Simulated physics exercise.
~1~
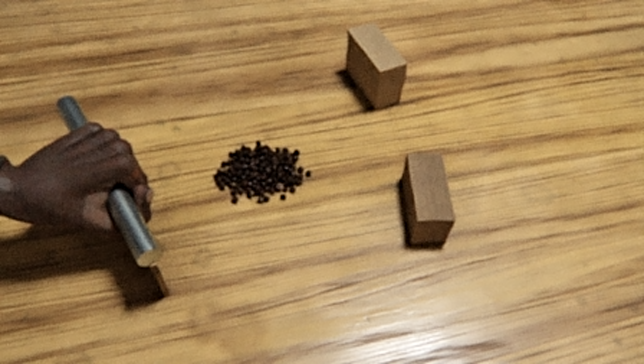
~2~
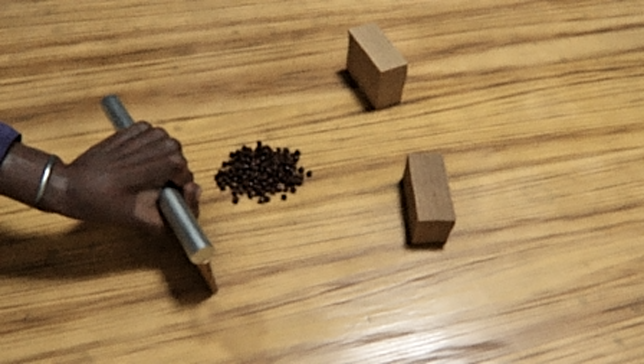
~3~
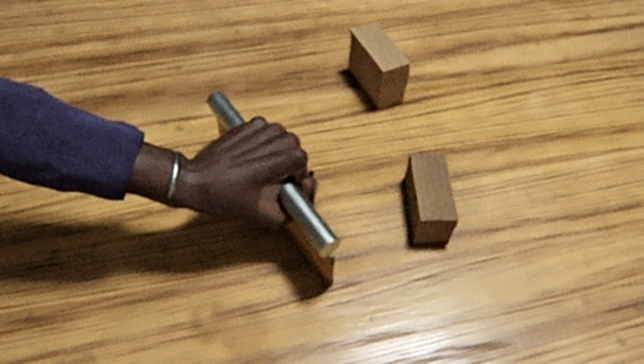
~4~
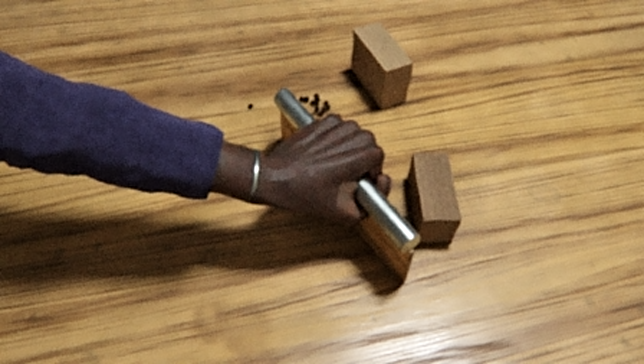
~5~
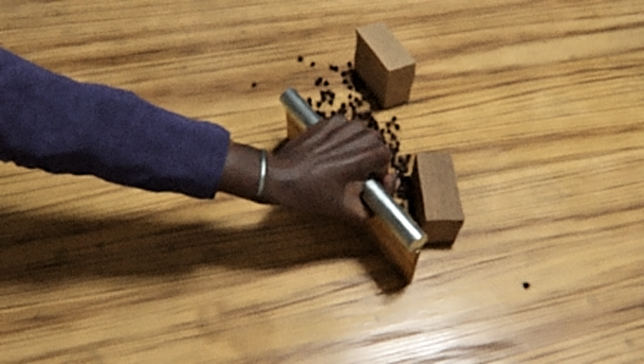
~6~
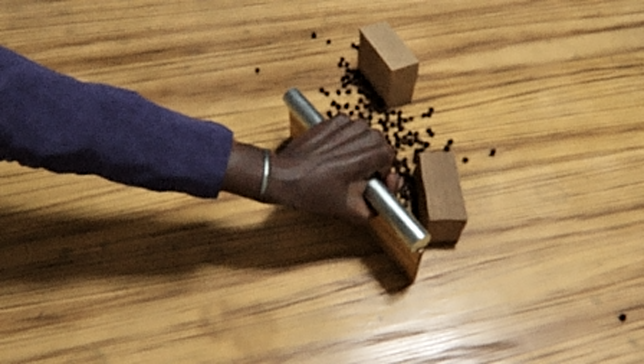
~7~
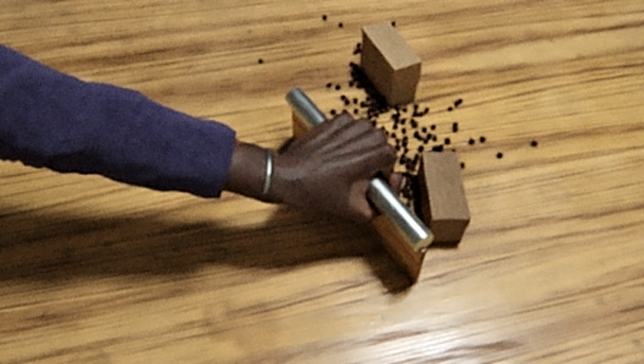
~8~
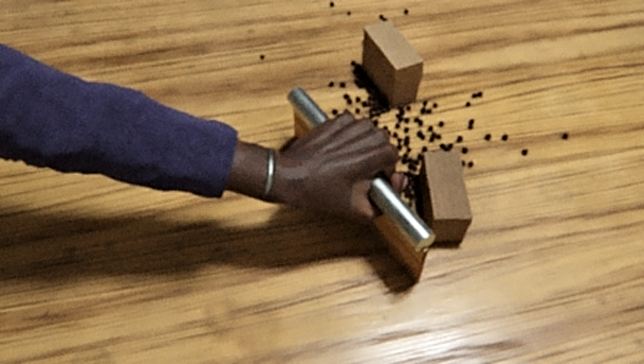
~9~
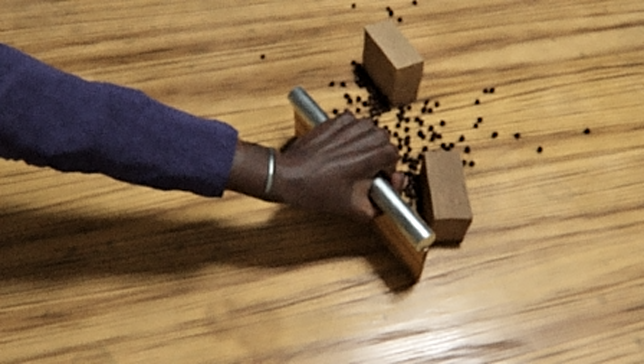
A hand gripping a metal-topped scraper pushed a pile of dark coffee beans rightwards across a wooden table towards two blocks, then stopped; some beans scattered through the gap and a few rolled beyond, but most stayed bunched before the blocks.
